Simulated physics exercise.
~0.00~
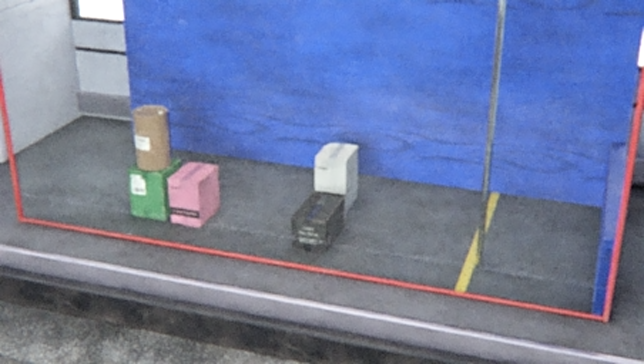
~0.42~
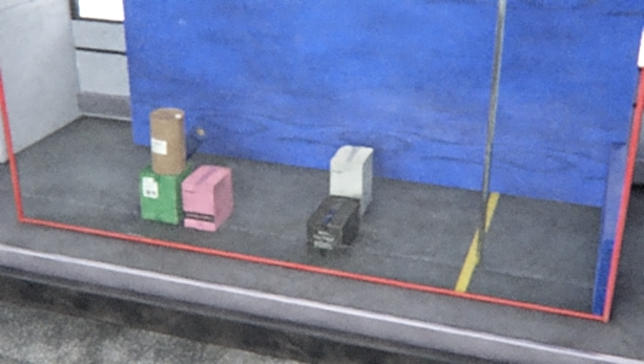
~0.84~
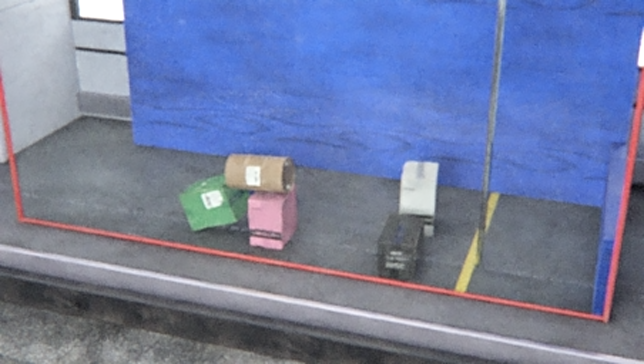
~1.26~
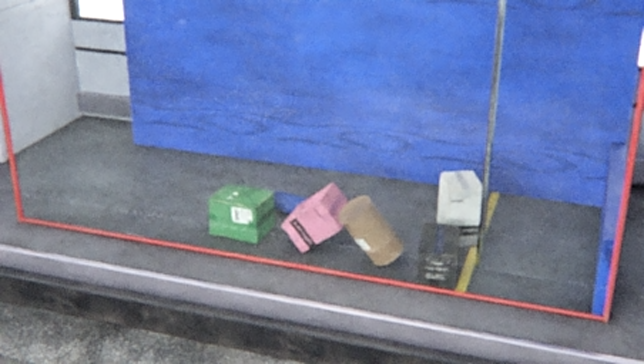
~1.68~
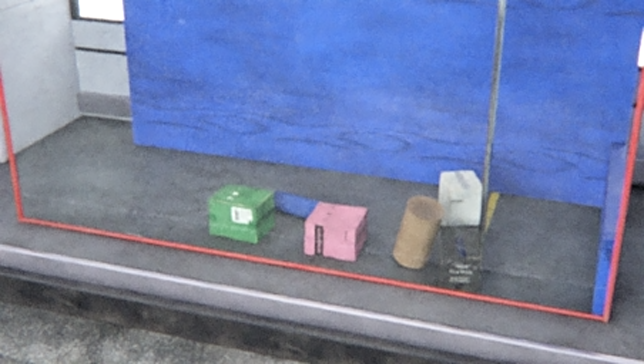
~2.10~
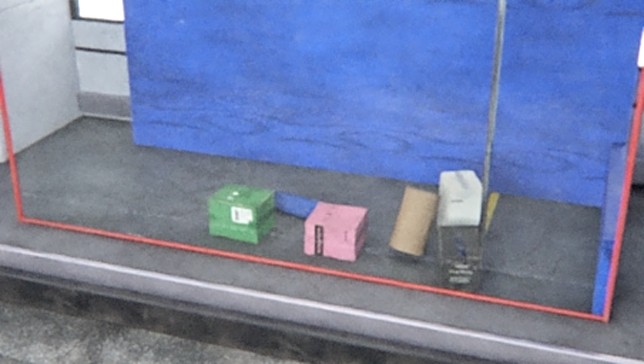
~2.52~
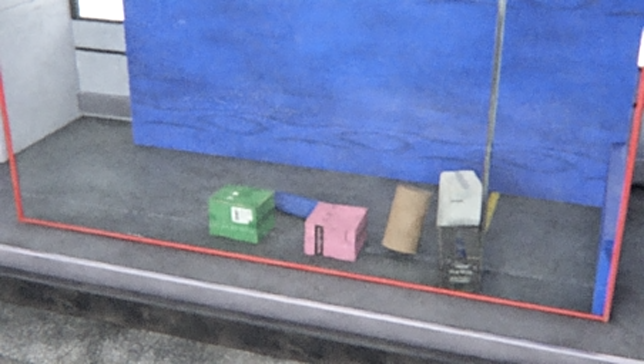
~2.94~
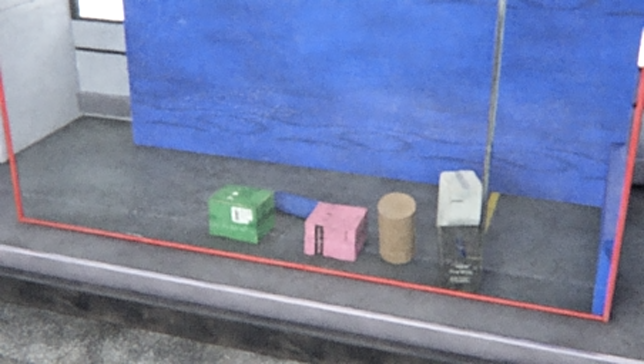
The clip shows boxes and a brown drum sliding right across a grey floor, the drum toppling off the green box and over the pink one, which tips onto its side; the drum rocks upright, and everything rests short of the yellow line.
